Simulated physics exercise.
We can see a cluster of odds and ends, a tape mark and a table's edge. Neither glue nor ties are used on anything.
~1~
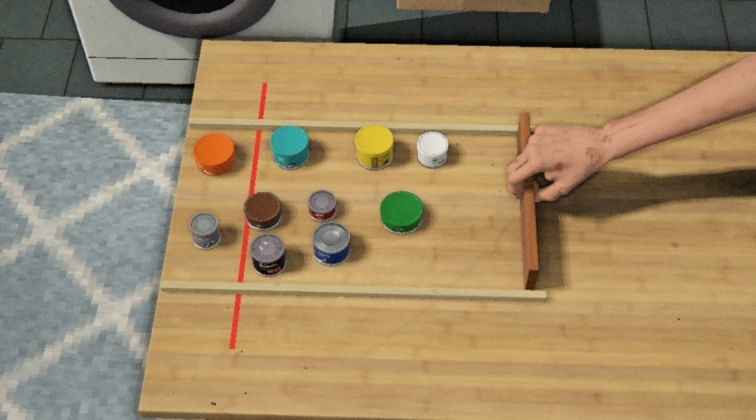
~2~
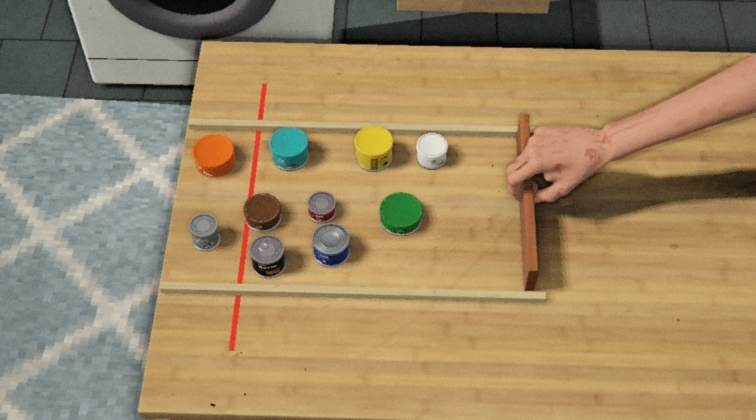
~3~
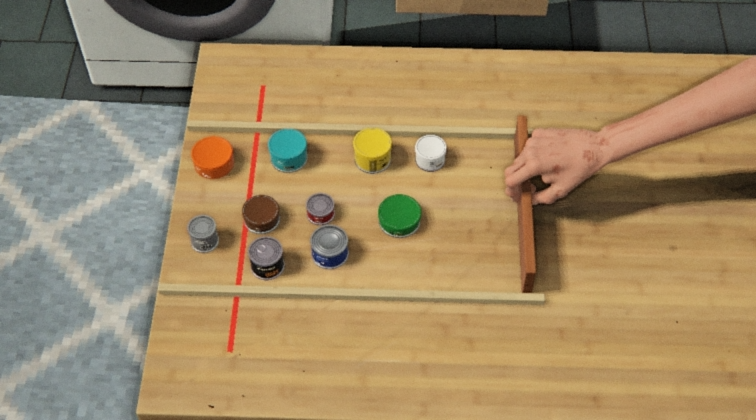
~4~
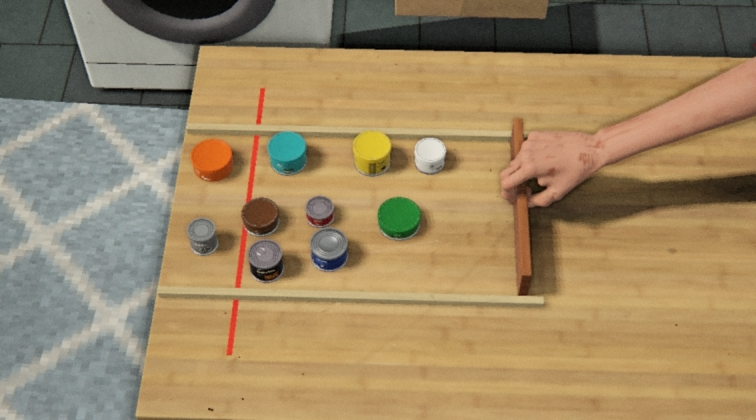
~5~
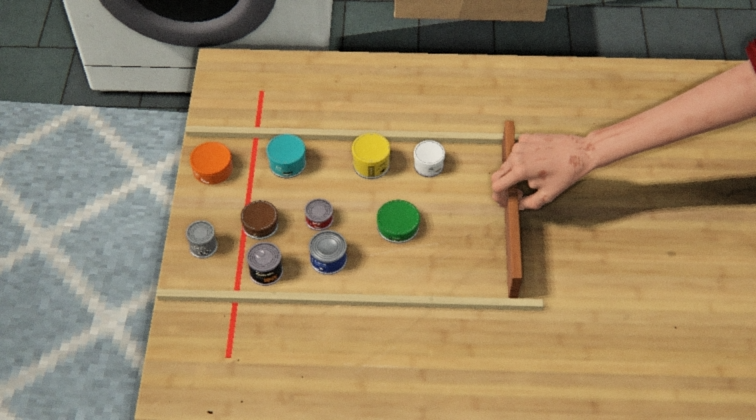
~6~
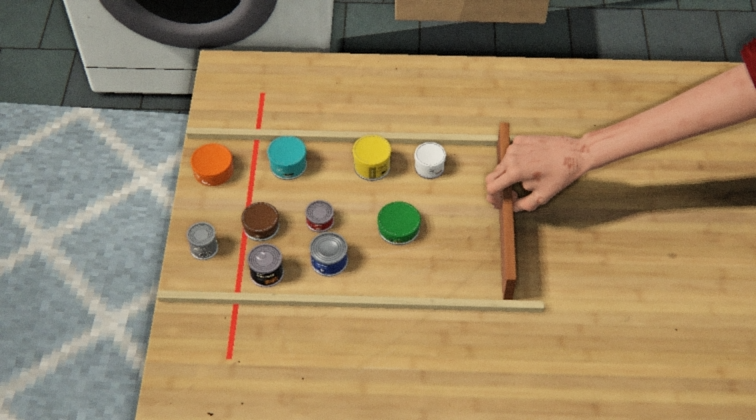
The clip shows a hand holding a wooden board upright between two rails on a tabletop, to the right of several small colourful pots and a red line, then sliding it slightly left while the pots stay in place.
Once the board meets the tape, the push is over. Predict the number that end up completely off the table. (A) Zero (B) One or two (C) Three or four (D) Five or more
One or two.
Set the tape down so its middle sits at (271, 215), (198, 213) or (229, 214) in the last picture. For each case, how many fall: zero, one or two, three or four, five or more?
So, going place by place, I'd say one to two; more than four; 1 or 2.
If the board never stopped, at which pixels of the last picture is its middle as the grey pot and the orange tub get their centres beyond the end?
Middle approx. at (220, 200), then approx. at (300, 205).
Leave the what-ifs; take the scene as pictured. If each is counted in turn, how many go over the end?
Count of fallen: 2.
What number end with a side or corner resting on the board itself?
The count in contact is 5.
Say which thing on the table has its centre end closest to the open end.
Brown tin.
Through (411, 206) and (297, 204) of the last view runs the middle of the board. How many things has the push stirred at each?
That makes 3 at the first spot and 9 at the second.
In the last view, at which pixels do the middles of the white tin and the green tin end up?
White tin at about (239, 155), green tin at about (225, 215).
Early on, none off yet; orange tub at rest near (212, 165); grey pot at rest near (203, 241); brown tin at rest near (261, 222).
A while later, none off yet; orange tub travelled about its own width near (173, 168); grey pot at rest near (203, 241); brown tin travelled about its own width near (231, 223).
Finally, the number that fall off is one or two; lost, turquoise pot and orange tub.
